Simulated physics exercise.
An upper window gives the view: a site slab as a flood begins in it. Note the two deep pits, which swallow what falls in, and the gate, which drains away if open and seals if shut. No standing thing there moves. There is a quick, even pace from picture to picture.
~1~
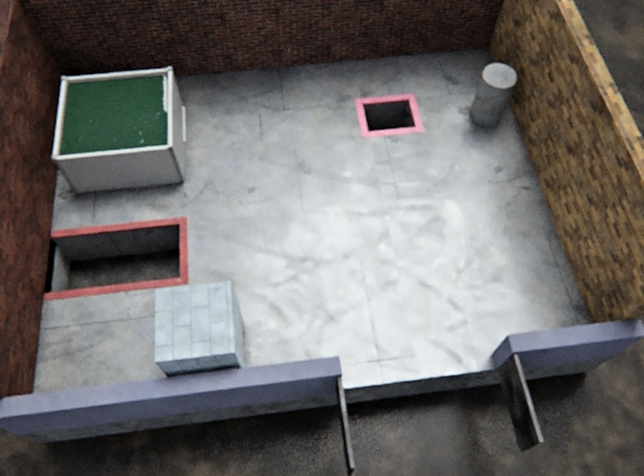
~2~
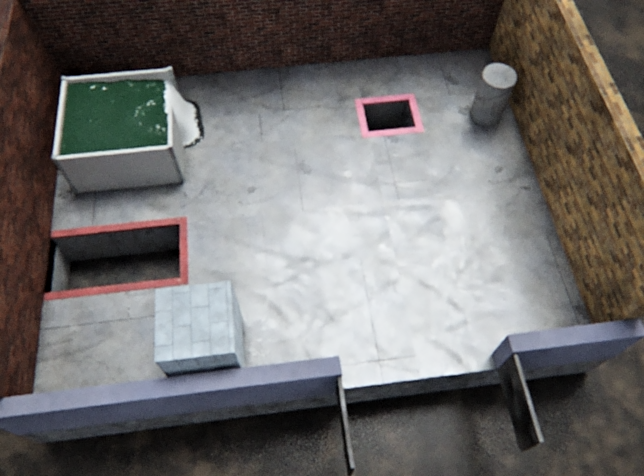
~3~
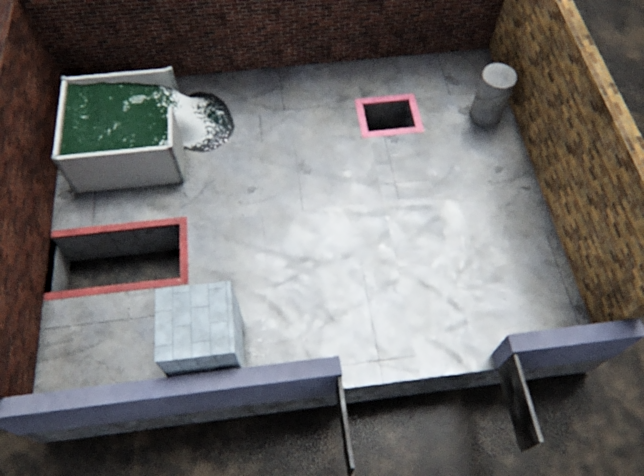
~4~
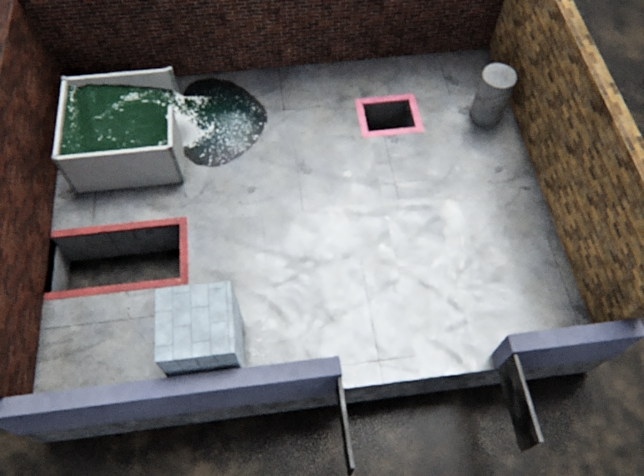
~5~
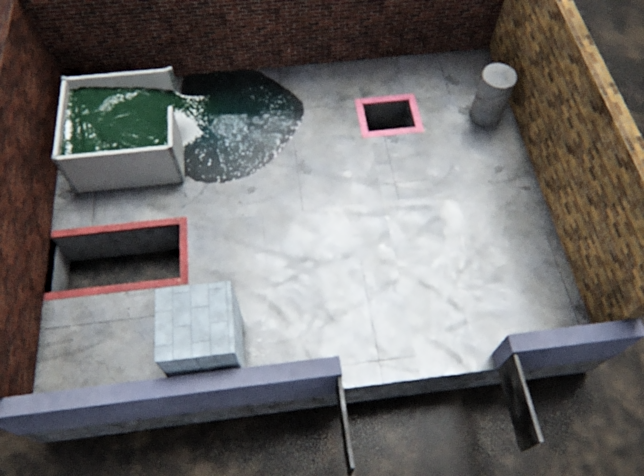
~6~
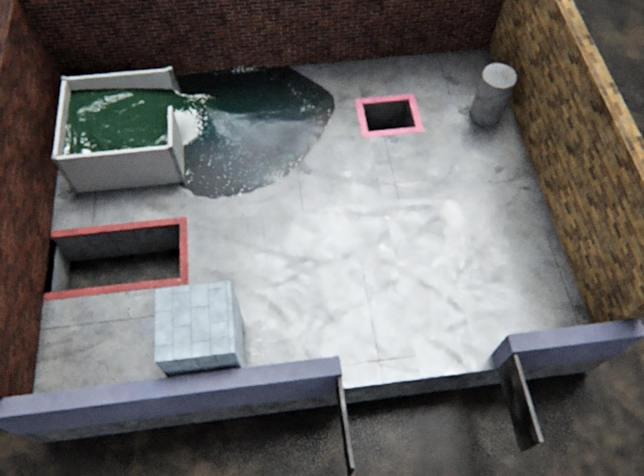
Green water pouring from a gap in the right side of a white-walled tank, spreading rightward across a grey walled slab.
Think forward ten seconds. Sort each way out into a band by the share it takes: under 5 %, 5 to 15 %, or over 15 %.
Shares: The gate takes 5 to 15 %; the pink pit takes over 15 %; the red pit takes under 5 %.
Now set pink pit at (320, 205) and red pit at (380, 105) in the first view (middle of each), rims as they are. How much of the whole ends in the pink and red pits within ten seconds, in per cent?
Per cent by pit - pink: 6 / red: 50.
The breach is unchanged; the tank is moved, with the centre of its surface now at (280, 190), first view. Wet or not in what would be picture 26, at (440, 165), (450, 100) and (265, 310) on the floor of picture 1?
In order: Inundated, then inundated, then unflooded.
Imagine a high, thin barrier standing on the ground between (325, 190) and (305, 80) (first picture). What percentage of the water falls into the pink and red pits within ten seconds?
I'd give pink roughly 6 % and red roughly 10 %.
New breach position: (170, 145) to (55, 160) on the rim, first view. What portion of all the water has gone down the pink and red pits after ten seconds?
Result - pink: 0 %; red: 85 %.
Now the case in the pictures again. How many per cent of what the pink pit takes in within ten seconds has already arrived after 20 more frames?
I'd say some 35 per cent.
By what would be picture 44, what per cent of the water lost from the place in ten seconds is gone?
Roughly 50 %.
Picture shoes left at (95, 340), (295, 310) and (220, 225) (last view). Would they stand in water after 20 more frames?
Listed points: Unwetted / unwetted / unwetted.
A moment on, water covers 30 % of the floor; the gate 0 %, the pink pit 2 %, the red pit 0 %.
Next, water covers 45 % of the floor; the gate 0 %, the pink pit 5 %, the red pit 0 %.
Then, water covers 55 % of the floor; the gate 0 %, the pink pit 9 %, the red pit 0 %.
Later, water covers 60 % of the floor; the gate 1 %, the pink pit 16 %, the red pit 0 %.
In the end, water covers 75 % of the floor; the gate 10 %, the pink pit 25 %, the red pit 0 %.
